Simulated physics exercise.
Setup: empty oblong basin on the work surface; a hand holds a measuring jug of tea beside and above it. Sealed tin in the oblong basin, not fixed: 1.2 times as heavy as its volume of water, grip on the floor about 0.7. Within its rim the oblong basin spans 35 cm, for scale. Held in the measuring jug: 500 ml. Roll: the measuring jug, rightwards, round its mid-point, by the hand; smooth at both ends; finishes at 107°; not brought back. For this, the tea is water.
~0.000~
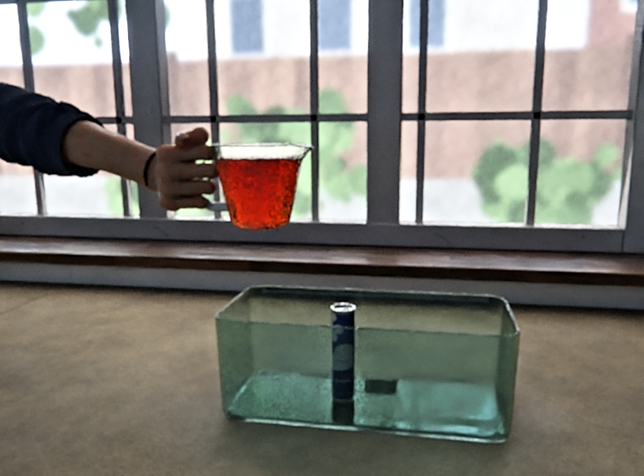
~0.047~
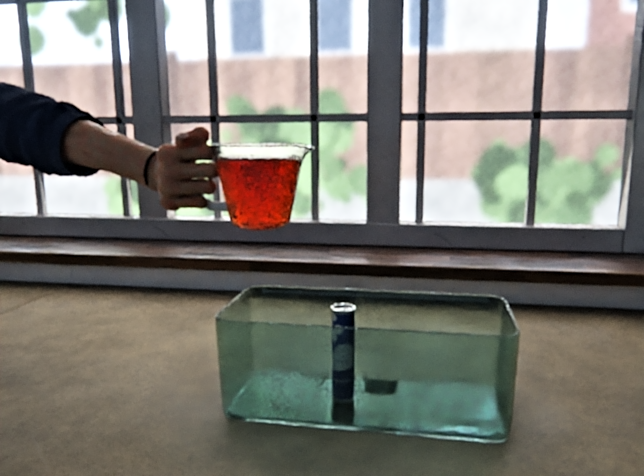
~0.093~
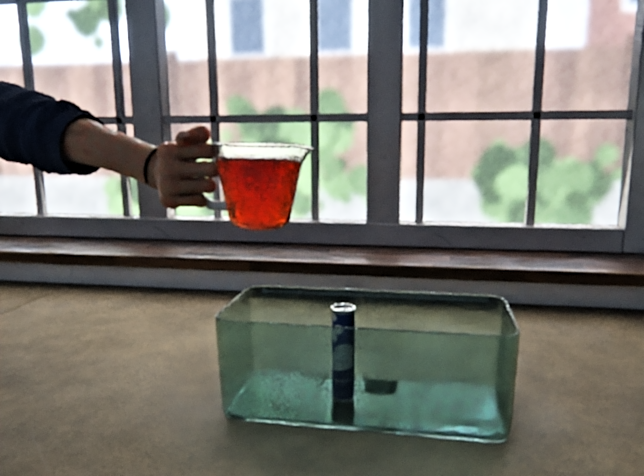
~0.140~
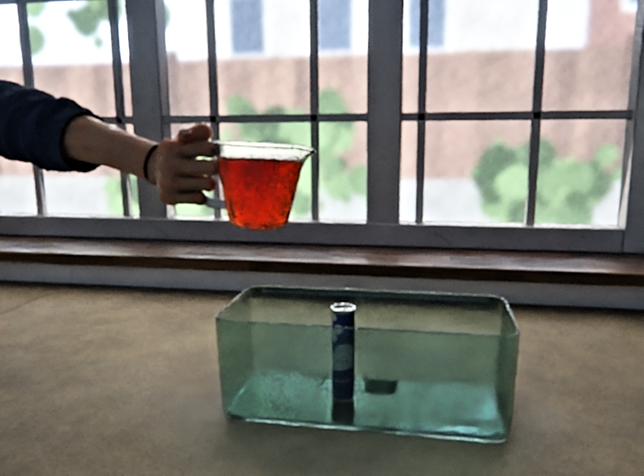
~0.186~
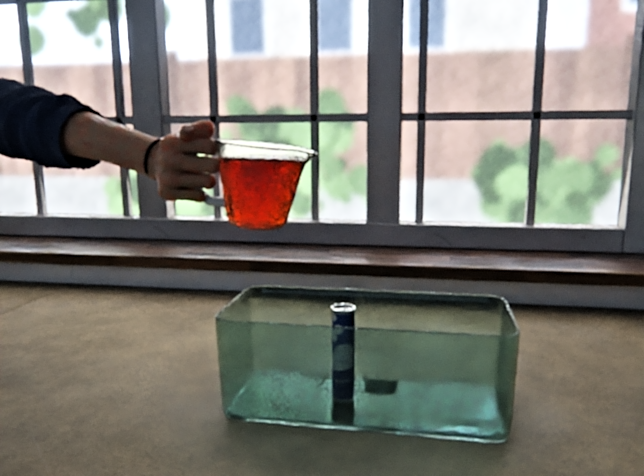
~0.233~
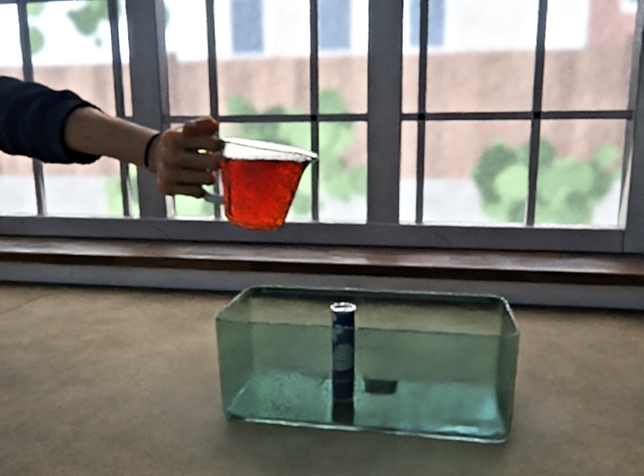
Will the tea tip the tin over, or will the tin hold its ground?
It holds its ground.
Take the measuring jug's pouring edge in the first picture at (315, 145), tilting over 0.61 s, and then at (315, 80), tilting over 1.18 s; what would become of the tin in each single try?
First it tips over; then it stays on its base.
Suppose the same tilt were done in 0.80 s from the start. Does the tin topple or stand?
Then it holds its balance.
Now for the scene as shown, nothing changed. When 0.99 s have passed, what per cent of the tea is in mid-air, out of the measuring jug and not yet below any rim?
Airborne share: Near 16 %.
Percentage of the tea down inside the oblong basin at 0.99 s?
Around 74 per cent of the whole.
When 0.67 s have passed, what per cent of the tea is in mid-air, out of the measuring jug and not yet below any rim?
Roughly 24 percent.
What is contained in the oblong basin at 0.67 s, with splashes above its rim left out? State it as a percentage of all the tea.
Estimate - around 9 in a hundred parts.
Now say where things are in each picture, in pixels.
In the first picture, it leans 0°; its right rim is at (313, 146); the tea meets the walls at (222, 157) and (301, 157); the oblong basin's rim runs from (233, 302) to (511, 316); the tin's top is at (343, 312).
In the second picture, it leans 0°; its right rim is at (314, 147); the tea meets the walls at (221, 157) and (302, 157).
In the third picture, it leans 2°; its right rim is at (314, 148); the tea meets the walls at (222, 157) and (302, 158).
In the fourth picture, it leans 4°; its right rim is at (316, 150); the tea meets the walls at (223, 157) and (303, 159).
In the fifth picture, it leans 6°; its right rim is at (317, 153); the tea meets the walls at (225, 157) and (305, 159).
In the sixth picture, it leans 10°; its right rim is at (319, 157); the tea meets the walls at (227, 157) and (309, 159).
Then, 0.67 s in, the tilt is 64° and 67 per cent is still to pour; the tin stands where it began.
Then, 0.99 s in, the tilt is 100° and 10 per cent is still to pour; the tin stands where it began.
Then, 1.32 s in, the tilt is 107° and 0 per cent is still to pour; the tin stands where it began.
Then, 1.68 s in, the tilt is 107° and 0 per cent is still to pour; the tin stands where it began.
Finally, the tin stands where it began.
